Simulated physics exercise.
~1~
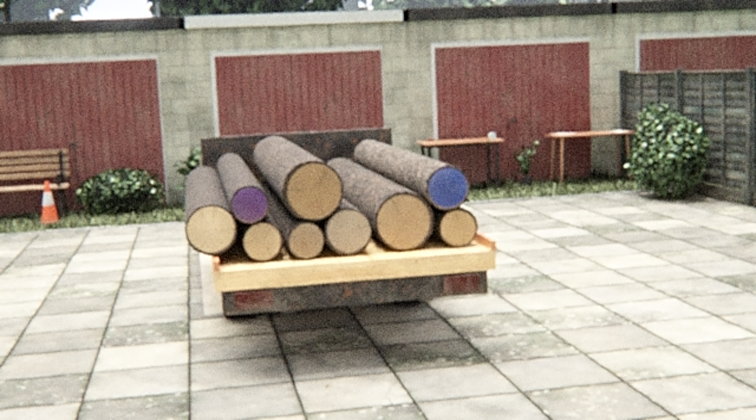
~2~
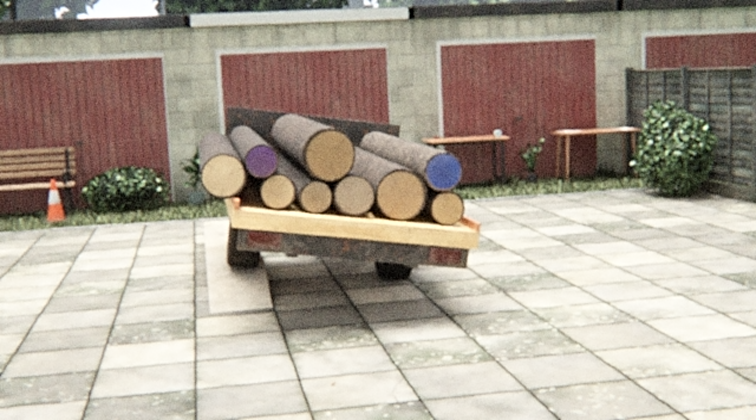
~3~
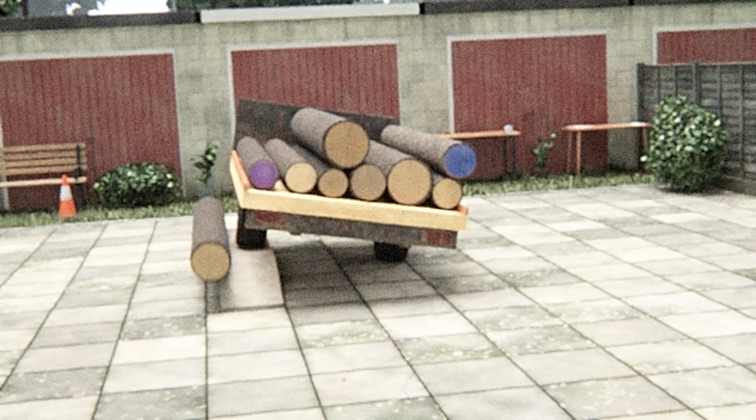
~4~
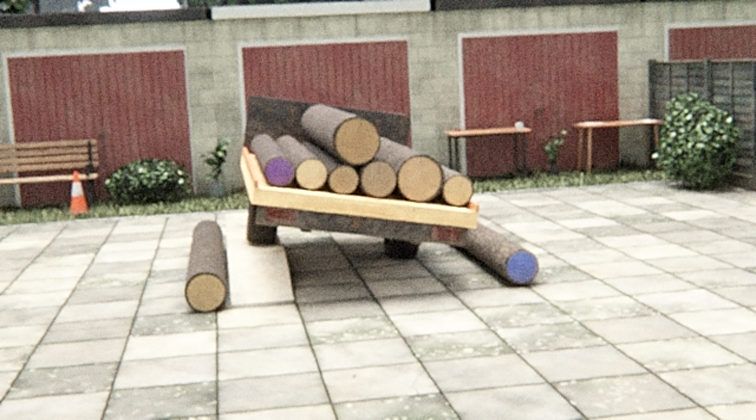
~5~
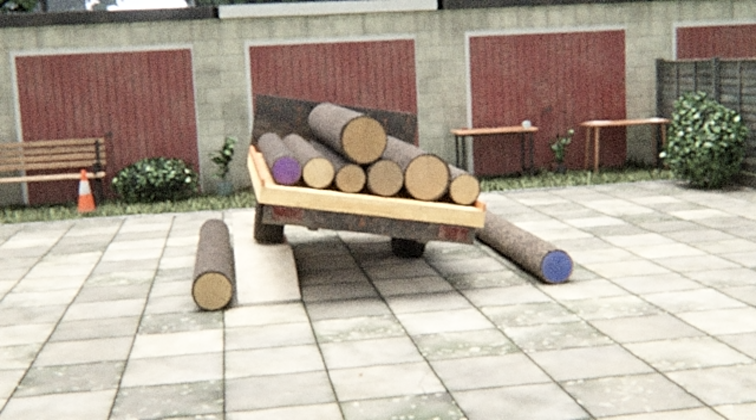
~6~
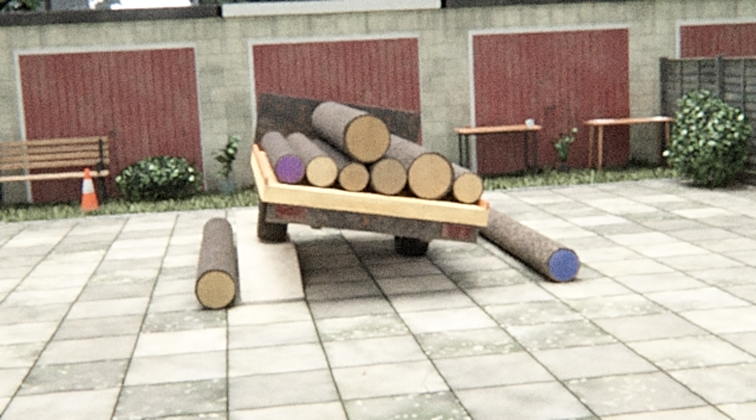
In a paved yard, a log trailer tilts and two logs drop off, blue included.
